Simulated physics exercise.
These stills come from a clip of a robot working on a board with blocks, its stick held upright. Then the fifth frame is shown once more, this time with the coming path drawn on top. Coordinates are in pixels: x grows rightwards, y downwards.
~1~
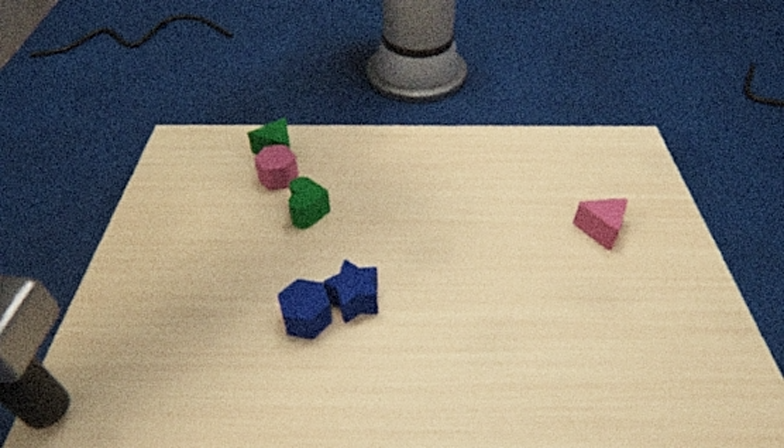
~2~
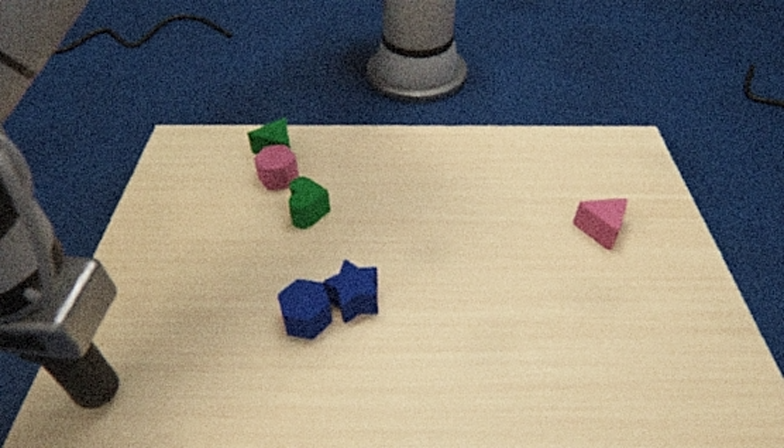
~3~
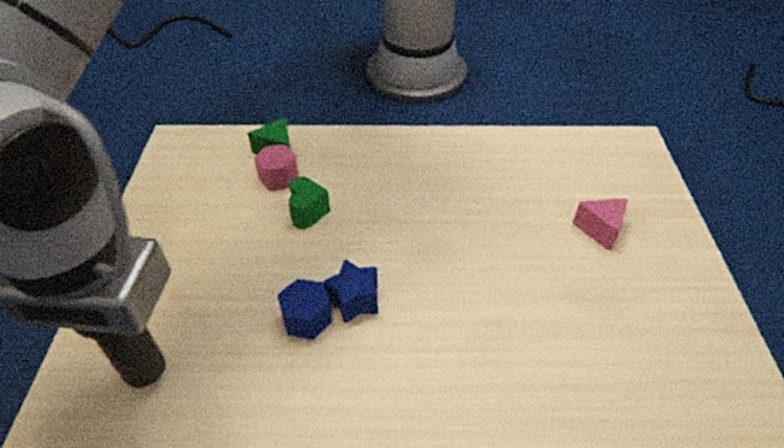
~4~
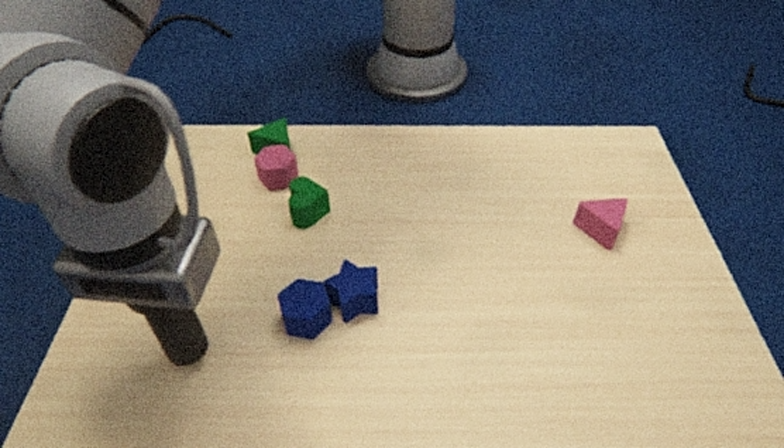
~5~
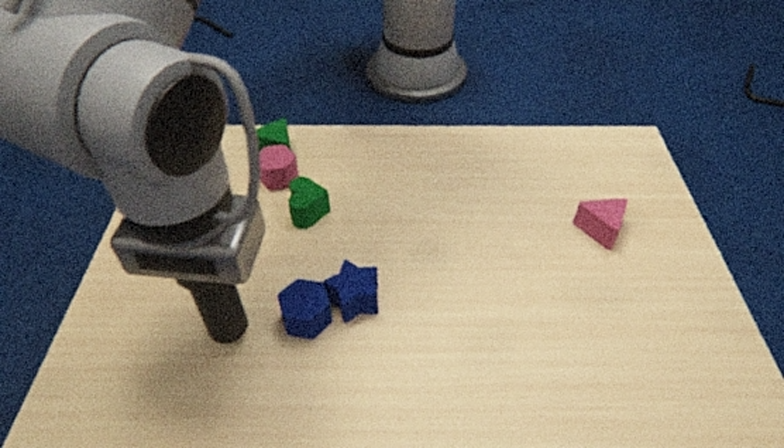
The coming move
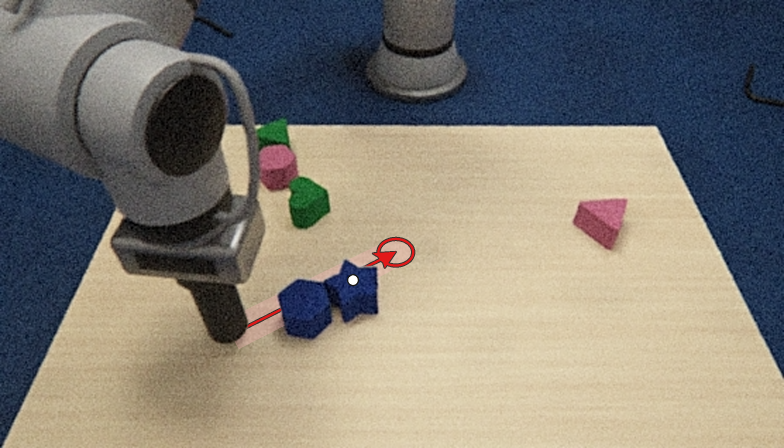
Grey robot arm moving in from the left across a pale board, its dark stick nearing unmoving blue, green and pink blocks.
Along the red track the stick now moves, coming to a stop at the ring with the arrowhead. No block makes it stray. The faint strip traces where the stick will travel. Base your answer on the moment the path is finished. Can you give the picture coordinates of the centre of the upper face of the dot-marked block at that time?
The dot-marked block ends near (385, 275).
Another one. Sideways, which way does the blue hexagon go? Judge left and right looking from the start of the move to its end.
Shifts right.
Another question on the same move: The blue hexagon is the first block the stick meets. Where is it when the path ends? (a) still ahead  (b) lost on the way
Option b.
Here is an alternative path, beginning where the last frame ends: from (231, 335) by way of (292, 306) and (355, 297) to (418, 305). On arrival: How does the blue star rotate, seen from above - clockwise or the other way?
Counter-clockwise, from overhead.
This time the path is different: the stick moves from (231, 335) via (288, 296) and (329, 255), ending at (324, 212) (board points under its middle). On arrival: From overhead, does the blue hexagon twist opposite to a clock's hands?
No - that is not the case.
Path on the board, from (231, 335) to (396, 252); the dot is on the blue star.
The first path, step by step. One third of the way, stick at (290, 297); blue hexagon at (326, 297), turned 35° clockwise; blue star at (367, 277).
Two thirds of the way, stick at (345, 269); blue hexagon at (341, 299), turned 65° clockwise; blue star at (378, 276).
At the end, stick at (396, 244); blue hexagon at (341, 299), turned 65° clockwise; blue star at (385, 275), turned 25° clockwise.
